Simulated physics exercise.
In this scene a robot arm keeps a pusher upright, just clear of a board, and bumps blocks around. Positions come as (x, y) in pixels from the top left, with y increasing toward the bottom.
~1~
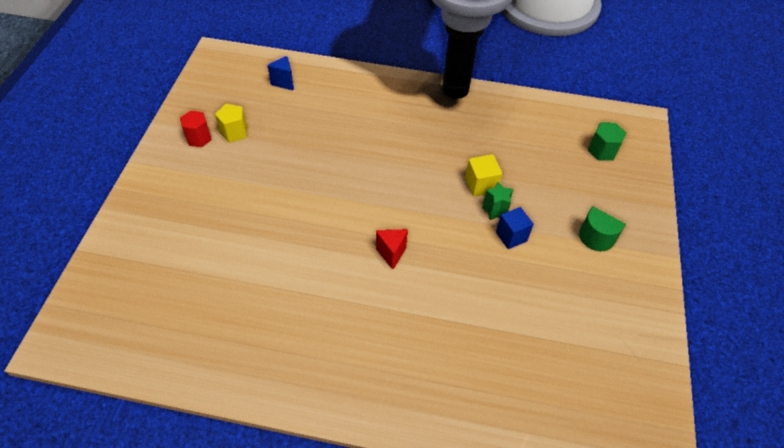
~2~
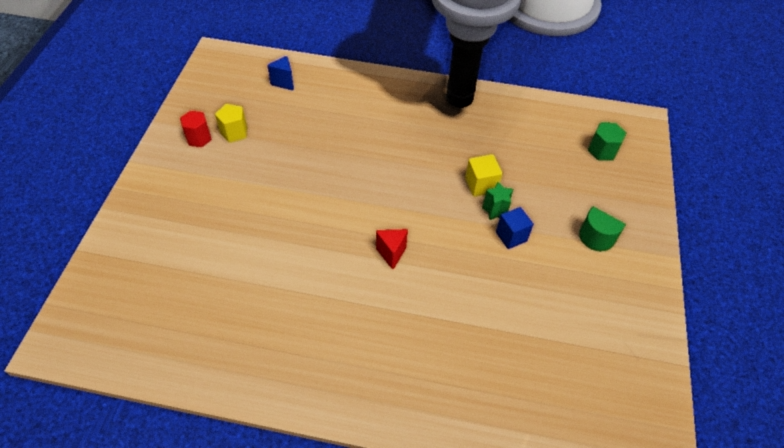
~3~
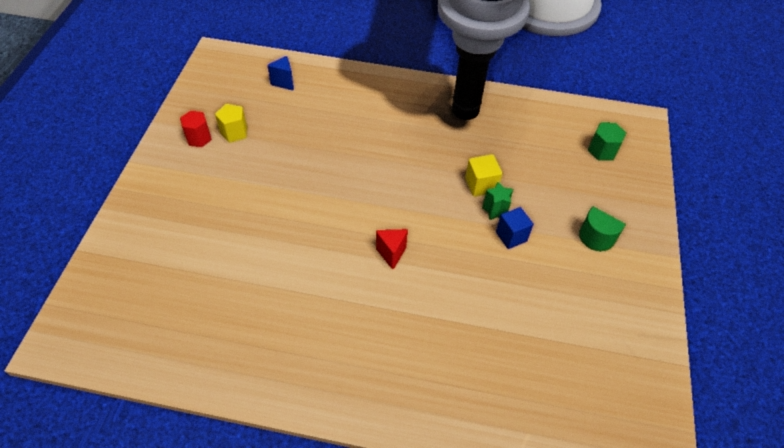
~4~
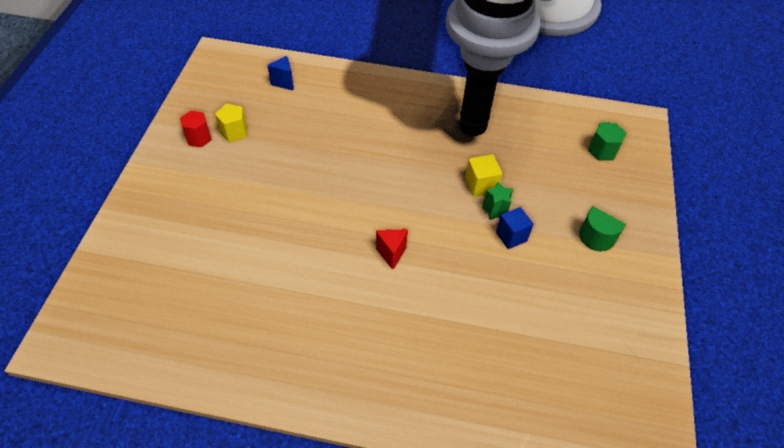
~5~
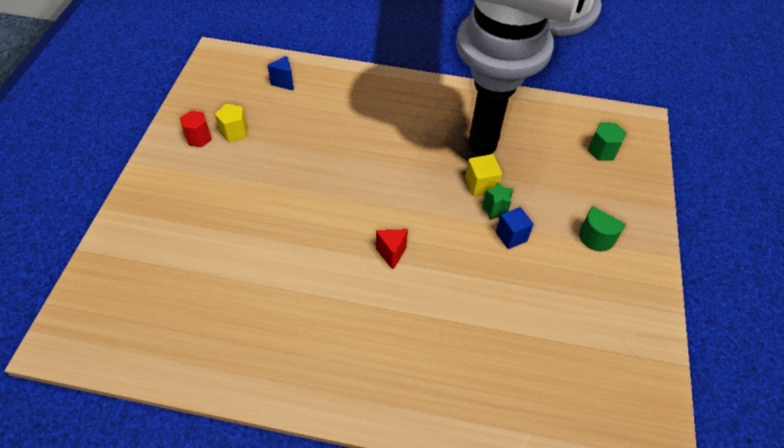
A black-tipped robot arm reaches in from the top of a pale wooden board on blue carpet, seen from above at an angle by a still camera. Red and yellow blocks and a blue triangle sit at left, a red triangle near the middle, and yellow, green and blue blocks right of centre, with two green ones beyond. The tip slides down and slightly right to the yellow cube, while the blocks stay put.
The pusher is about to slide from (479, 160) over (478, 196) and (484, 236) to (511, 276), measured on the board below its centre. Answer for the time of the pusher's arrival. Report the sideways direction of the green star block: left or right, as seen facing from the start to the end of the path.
The shift is to the left of that direction.
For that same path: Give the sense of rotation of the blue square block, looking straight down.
Top view: Counterclockwise.
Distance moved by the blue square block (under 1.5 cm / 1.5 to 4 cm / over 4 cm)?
Beyond 4 cm.
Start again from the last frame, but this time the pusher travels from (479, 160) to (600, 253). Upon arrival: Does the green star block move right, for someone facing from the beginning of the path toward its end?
Short answer: Yes.
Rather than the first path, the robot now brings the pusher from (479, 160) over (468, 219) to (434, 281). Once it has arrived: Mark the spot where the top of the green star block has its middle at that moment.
My estimate: (524, 233).
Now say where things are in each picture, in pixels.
In the first frame, tip of the pusher (455, 91), middles of tops, yellow square block (486, 166), green star block (501, 192), blue square block (517, 219).
In the second frame, pusher (460, 99), nothing pushed.
In the third frame, pusher (465, 111), nothing pushed.
In the fourth frame, pusher (473, 127), nothing pushed.
In the fifth frame, pusher (482, 146), yellow square block (486, 166), green star block (501, 192), blue square block (517, 219).
On the path given first. One third of the way, pusher (481, 184); yellow square block (493, 203), turned 20° anticlockwise; green star block (512, 220); blue square block (529, 240).
Two thirds of the way, pusher (487, 223); yellow square block (507, 244), turned 40° anticlockwise; green star block (532, 257), turned 15° anticlockwise; blue square block (558, 273), turned 35° anticlockwise.
At the end, pusher (516, 264); yellow square block (532, 288), turned 25° anticlockwise; green star block (555, 307); blue square block (585, 304), turned 125° anticlockwise.
